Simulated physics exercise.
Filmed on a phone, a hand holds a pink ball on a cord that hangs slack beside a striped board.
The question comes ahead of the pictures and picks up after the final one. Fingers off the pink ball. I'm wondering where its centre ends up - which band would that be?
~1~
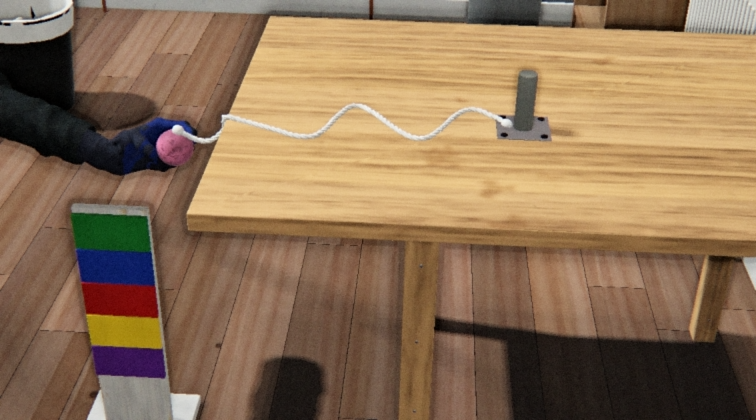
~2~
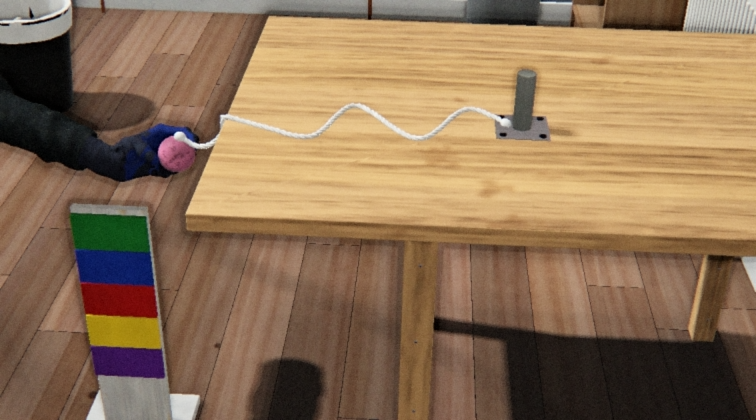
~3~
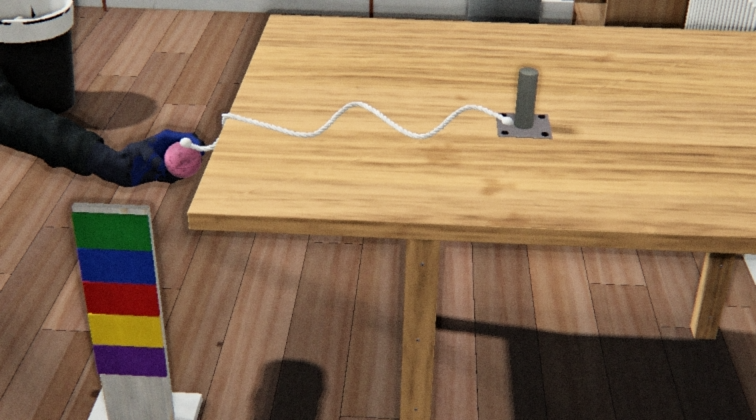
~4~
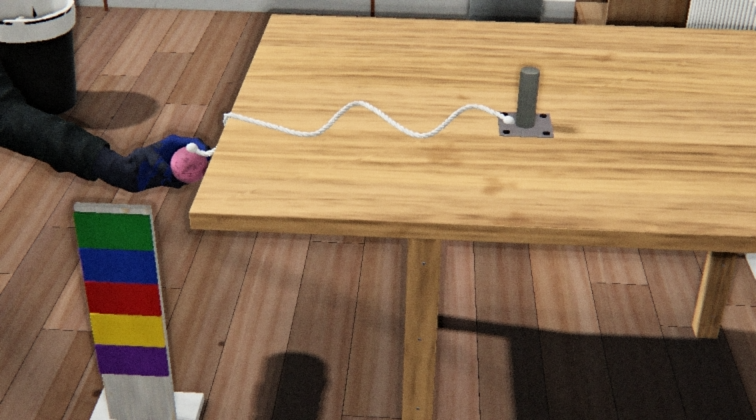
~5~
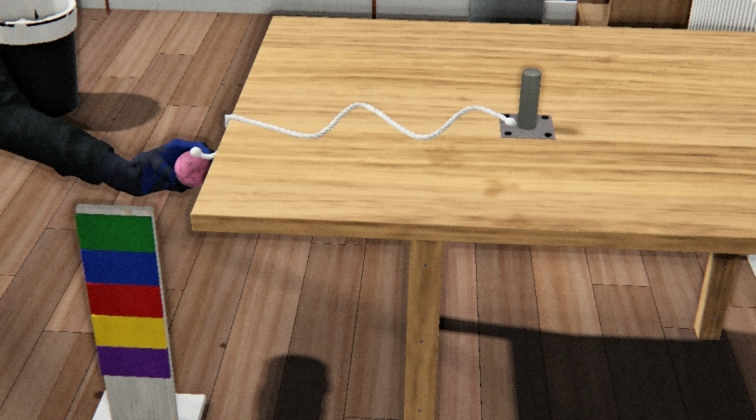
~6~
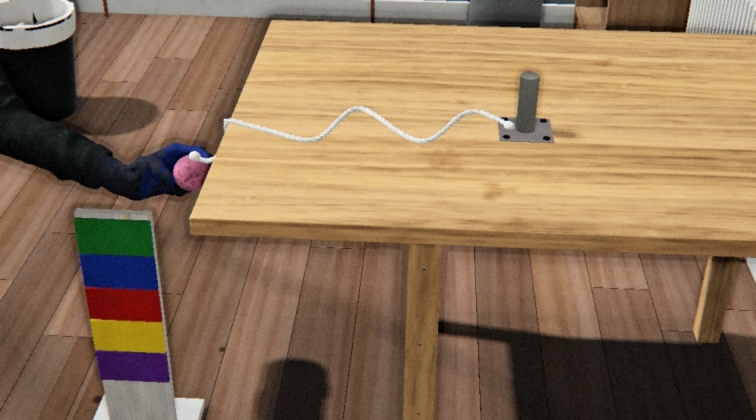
That would be the red band.
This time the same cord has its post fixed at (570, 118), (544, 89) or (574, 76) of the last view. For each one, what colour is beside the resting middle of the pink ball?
In turn, blue, then blue, then green.
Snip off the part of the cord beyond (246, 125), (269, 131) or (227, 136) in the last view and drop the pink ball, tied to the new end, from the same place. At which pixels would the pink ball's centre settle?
In order, it ends up near (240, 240), (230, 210) and (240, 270).
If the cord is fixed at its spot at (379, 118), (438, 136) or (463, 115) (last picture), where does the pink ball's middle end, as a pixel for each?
In order: (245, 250), then (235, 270), then (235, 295).
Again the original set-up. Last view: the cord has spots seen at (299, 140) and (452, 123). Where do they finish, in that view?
I'd put the first at about (231, 174) and the other at about (424, 126).
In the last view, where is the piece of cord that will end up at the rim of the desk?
The bit in question sits close to (334, 126).
Soon after, ball near (211, 306); level with red.
After that, ball near (265, 309); level with red.
And then, ball near (239, 309); level with red.
In the end, ball near (236, 310); level with red. The red one.
